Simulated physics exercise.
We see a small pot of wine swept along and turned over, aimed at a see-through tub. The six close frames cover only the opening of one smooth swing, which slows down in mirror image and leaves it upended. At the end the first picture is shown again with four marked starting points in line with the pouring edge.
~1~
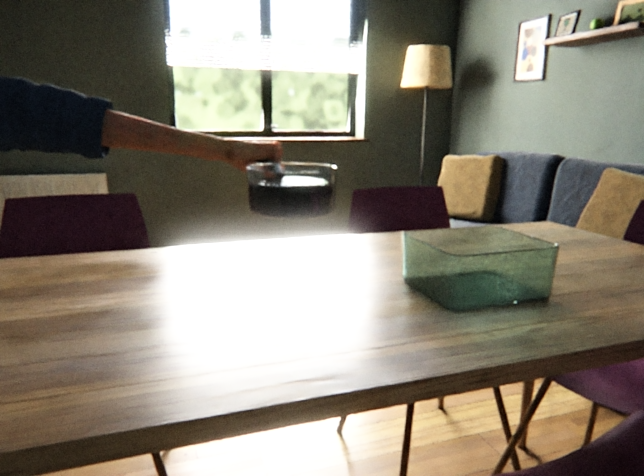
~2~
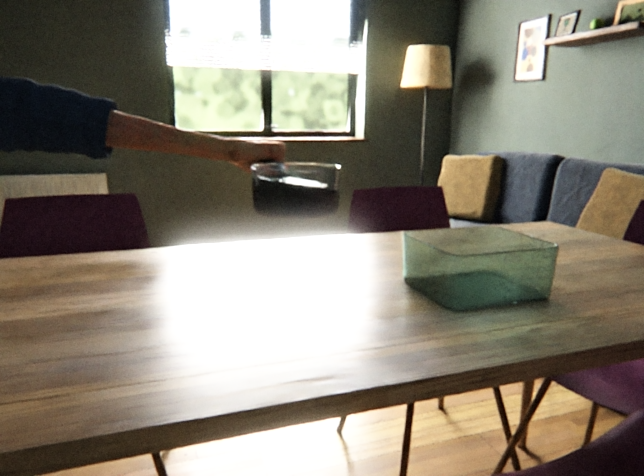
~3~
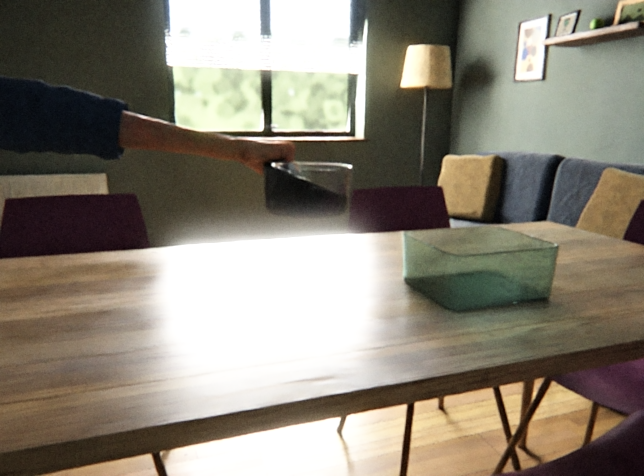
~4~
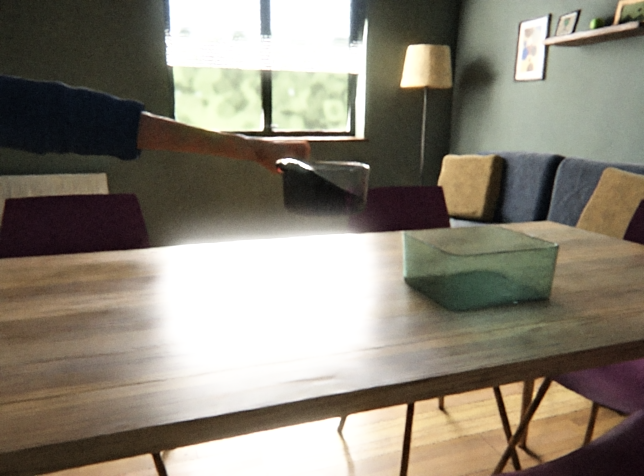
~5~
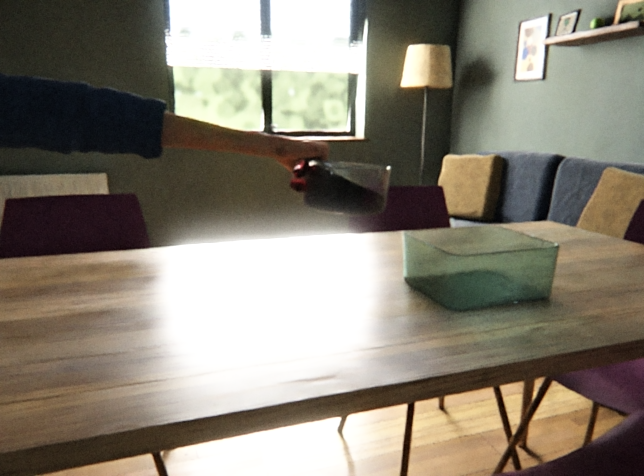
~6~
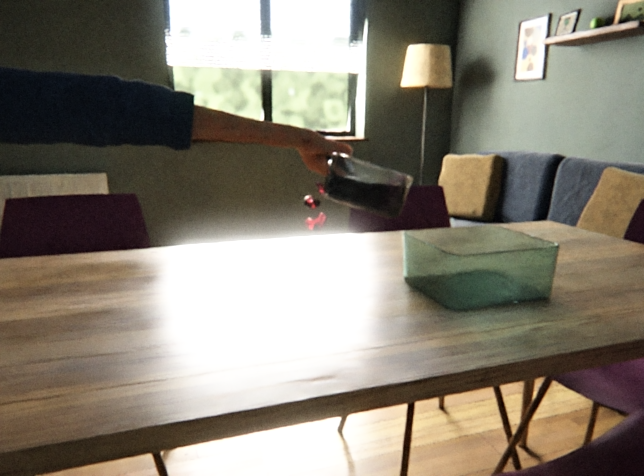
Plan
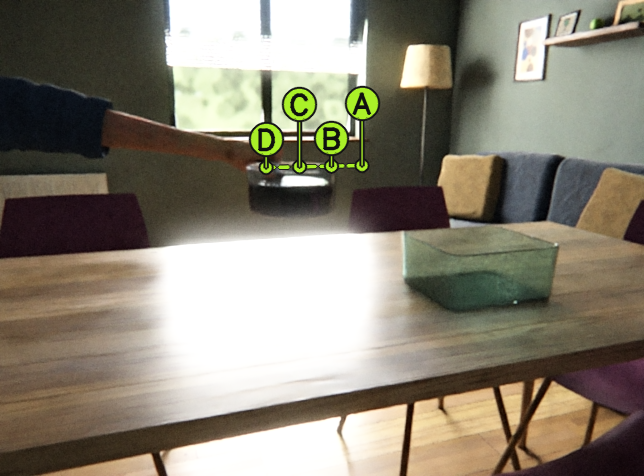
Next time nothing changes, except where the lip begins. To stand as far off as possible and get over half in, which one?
It is C.
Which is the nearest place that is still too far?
The answer is D.
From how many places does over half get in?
Three of the four.
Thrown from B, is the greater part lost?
No, that is safe.
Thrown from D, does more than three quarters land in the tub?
No, it does not.
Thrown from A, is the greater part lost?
No, that is safe.
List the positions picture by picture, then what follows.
The first frame shows upright, lip at (332, 166); tub from (444, 310) to (547, 297); nothing has left yet.
The second frame shows upright, lip at (336, 166); nothing has left yet.
The third frame shows upright, lip at (347, 165); wine is over the rim, down to (273, 167).
The fourth frame shows upright, lip at (364, 165); wine is over the rim, down to (281, 171).
The fifth frame shows tipped about 4°, lip at (384, 167); wine is over the rim, down to (297, 189).
The sixth frame shows tipped about 17°, lip at (406, 176); wine is over the rim, down to (316, 228).
In lime, A at (362, 165); B at (331, 166); C at (299, 166); D at (266, 167).
With A, about 86 % lands in the tub, 7 % falls short and 7 % goes beside or beyond.
With B, about 79 % lands in the tub, 9 % falls short and 12 % goes beside or beyond.
With C, about 62 % lands in the tub, 28 % falls short and 9 % goes beside or beyond.
With D, about 29 % lands in the tub, 65 % falls short and 6 % goes beside or beyond.
